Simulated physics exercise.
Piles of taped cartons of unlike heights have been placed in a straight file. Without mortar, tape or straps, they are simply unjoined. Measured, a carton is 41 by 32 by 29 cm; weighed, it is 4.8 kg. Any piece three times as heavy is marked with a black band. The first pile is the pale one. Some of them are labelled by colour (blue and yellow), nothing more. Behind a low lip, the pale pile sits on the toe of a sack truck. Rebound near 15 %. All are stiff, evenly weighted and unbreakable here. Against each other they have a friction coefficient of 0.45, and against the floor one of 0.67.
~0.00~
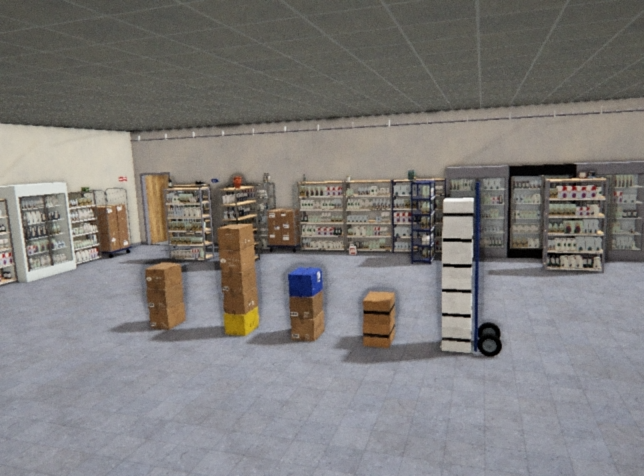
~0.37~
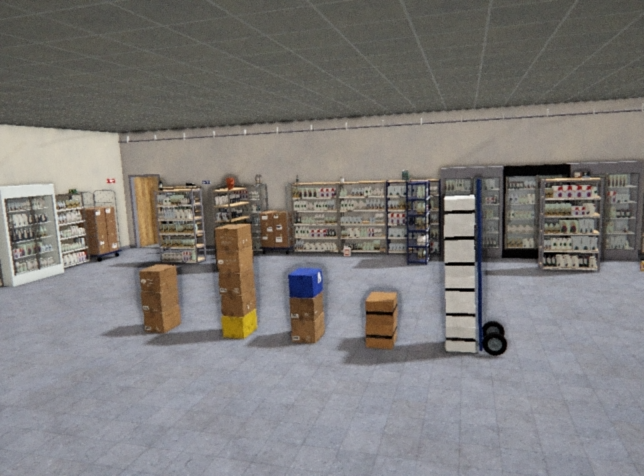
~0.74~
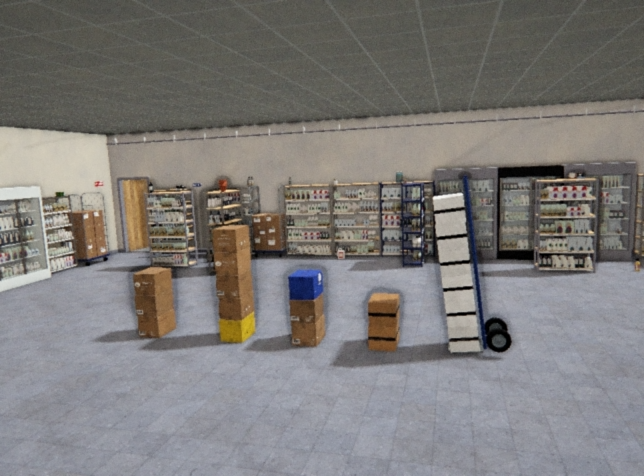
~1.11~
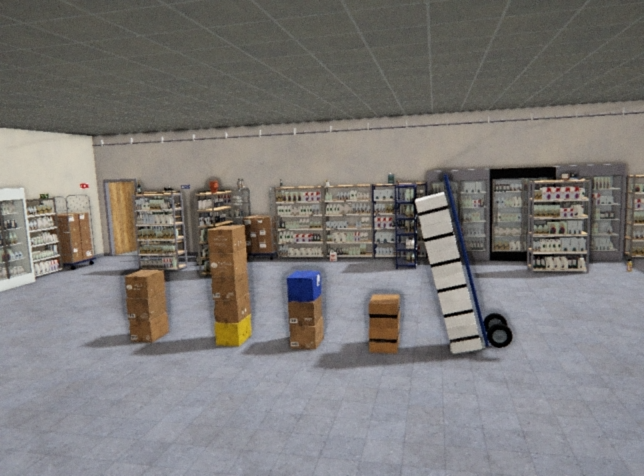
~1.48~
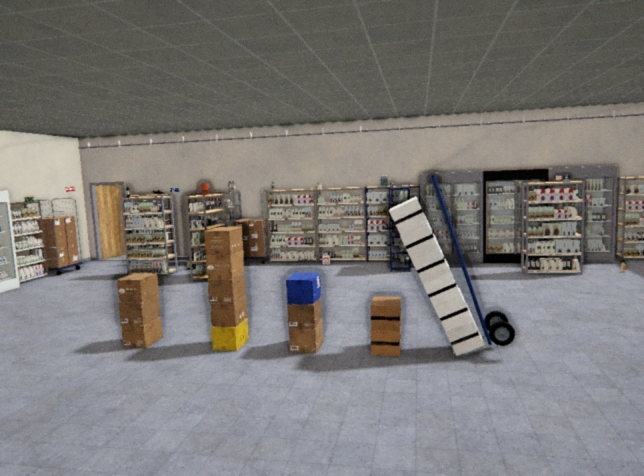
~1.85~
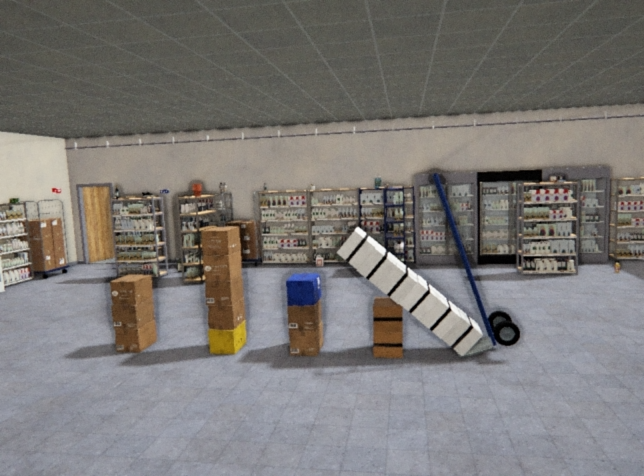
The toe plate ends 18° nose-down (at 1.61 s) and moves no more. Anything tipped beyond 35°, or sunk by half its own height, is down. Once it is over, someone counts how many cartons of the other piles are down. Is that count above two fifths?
No, it is below two fifths.
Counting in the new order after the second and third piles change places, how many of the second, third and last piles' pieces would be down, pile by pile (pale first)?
Second 2, third 0, last 0.
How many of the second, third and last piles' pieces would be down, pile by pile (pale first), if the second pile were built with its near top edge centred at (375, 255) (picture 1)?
The tally would be second 4, then third 3, then last 2.
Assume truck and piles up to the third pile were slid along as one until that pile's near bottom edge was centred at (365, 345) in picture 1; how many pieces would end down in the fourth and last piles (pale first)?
Fourth 0, last 0.
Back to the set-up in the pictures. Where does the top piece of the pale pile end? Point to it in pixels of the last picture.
(298, 313).
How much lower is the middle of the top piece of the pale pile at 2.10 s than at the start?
Some 90 centimetres.
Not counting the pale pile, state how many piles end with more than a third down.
That would be 2 of them.
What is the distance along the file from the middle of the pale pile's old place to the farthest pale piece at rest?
Something like 200 cm along the file.
By 2.10 s, 6 of the pale pile down; none of the 13 other cartons down, 4 disturbed; blue carton tilted 17°.
By 2.48 s, 6 of the pale pile down; 2 of the 13 other cartons down; blue carton tilted 5°, 21 cm lower.
When it is over (3.7 s), 6 of the pale pile down; 3 of the 13 other cartons down; blue carton 27 cm lower; yellow carton unmoved. That is 23 per cent. In pixels of the last frame, middles, blue carton near (249, 310), yellow carton near (227, 336).
